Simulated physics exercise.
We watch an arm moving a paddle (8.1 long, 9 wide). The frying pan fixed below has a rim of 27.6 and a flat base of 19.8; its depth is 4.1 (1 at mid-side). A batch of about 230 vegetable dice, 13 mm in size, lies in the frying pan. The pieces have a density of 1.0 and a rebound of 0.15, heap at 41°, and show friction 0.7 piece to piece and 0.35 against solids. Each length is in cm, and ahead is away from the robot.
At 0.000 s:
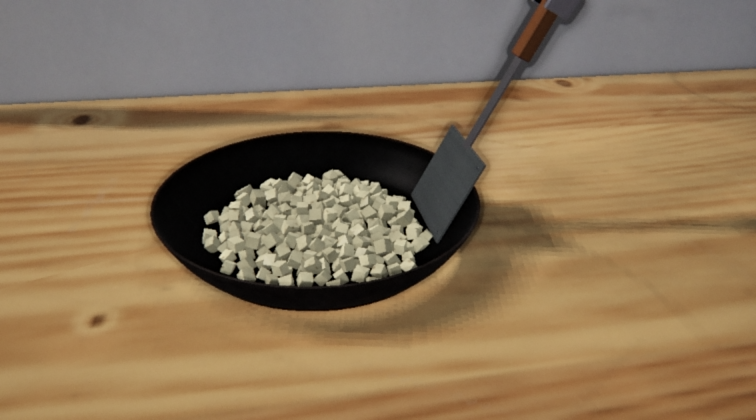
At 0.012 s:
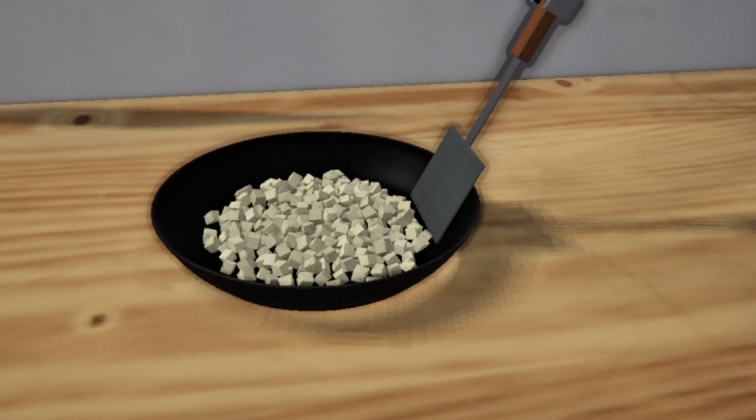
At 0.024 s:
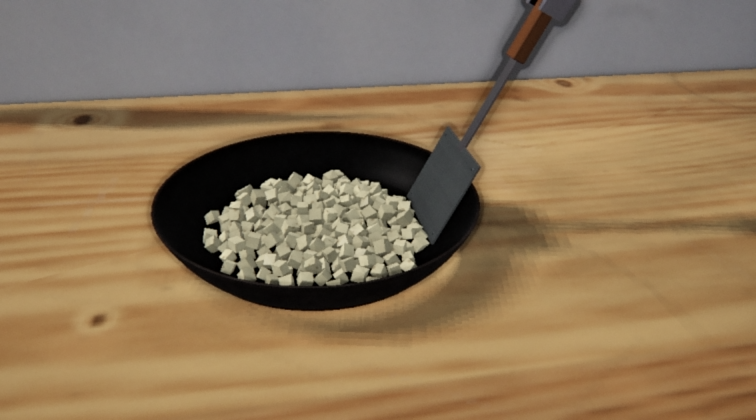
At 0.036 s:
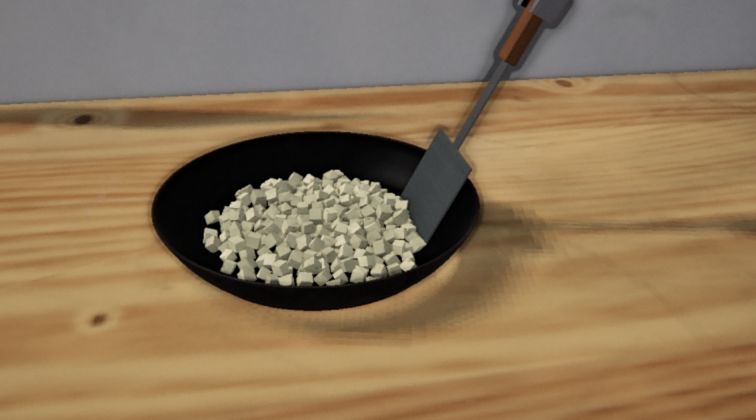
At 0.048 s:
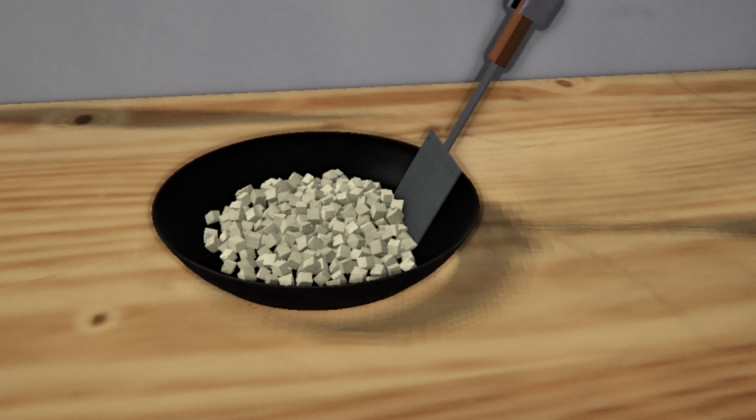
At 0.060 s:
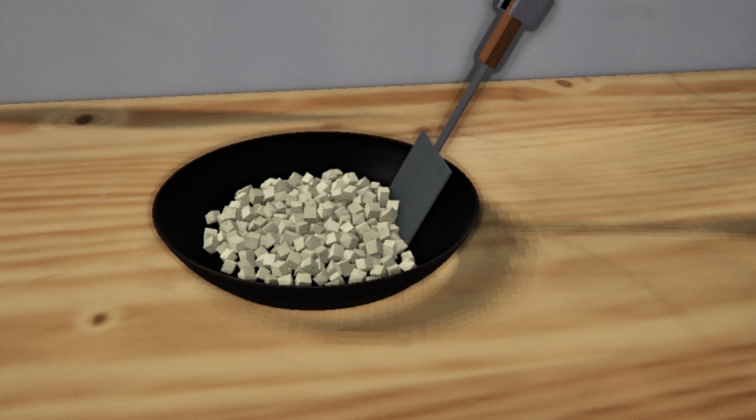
On a wooden surface, a black frying pan held a heap of small pale cubes while a robot arm slid a flat paddle slowly a short way left, nudging the cubes at the right edge slightly.
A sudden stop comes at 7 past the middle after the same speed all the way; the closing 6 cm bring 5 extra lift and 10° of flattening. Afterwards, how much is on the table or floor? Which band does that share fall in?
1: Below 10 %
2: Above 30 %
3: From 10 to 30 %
Below 10 %.
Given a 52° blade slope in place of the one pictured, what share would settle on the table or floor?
That would leave close to 5 per cent on the table or floor.
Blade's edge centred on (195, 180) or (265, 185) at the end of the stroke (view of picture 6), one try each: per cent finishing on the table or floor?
Roughly 15 and 0 per cent.
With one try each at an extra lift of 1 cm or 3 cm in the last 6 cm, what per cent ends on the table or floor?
Estimates, in order: 5 % then 5 %.
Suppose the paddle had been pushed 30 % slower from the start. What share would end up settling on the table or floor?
Near 0 %.
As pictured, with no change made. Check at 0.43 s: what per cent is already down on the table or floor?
Around 5 percent.
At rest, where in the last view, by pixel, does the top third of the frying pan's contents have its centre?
(204, 222).
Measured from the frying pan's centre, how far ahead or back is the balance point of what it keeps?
Some 5.5 cm ahead.
By 0.13 s, sloping 63°, highest piece 3 above the table; 228 in the frying pan.
By 0.20 s, sloping 60°, highest piece 5 above the table; 228 in the frying pan.
By 0.43 s, sloping 53°, highest piece 5 above the table; 219 in the frying pan, 9 on the table or floor.
By 1.48 s, sloping 53°, highest piece 5 above the table; 219 in the frying pan, 9 on the table or floor.
Final count, 219 in the frying pan, 9 on the table or floor. That is 4 % on the table or floor.
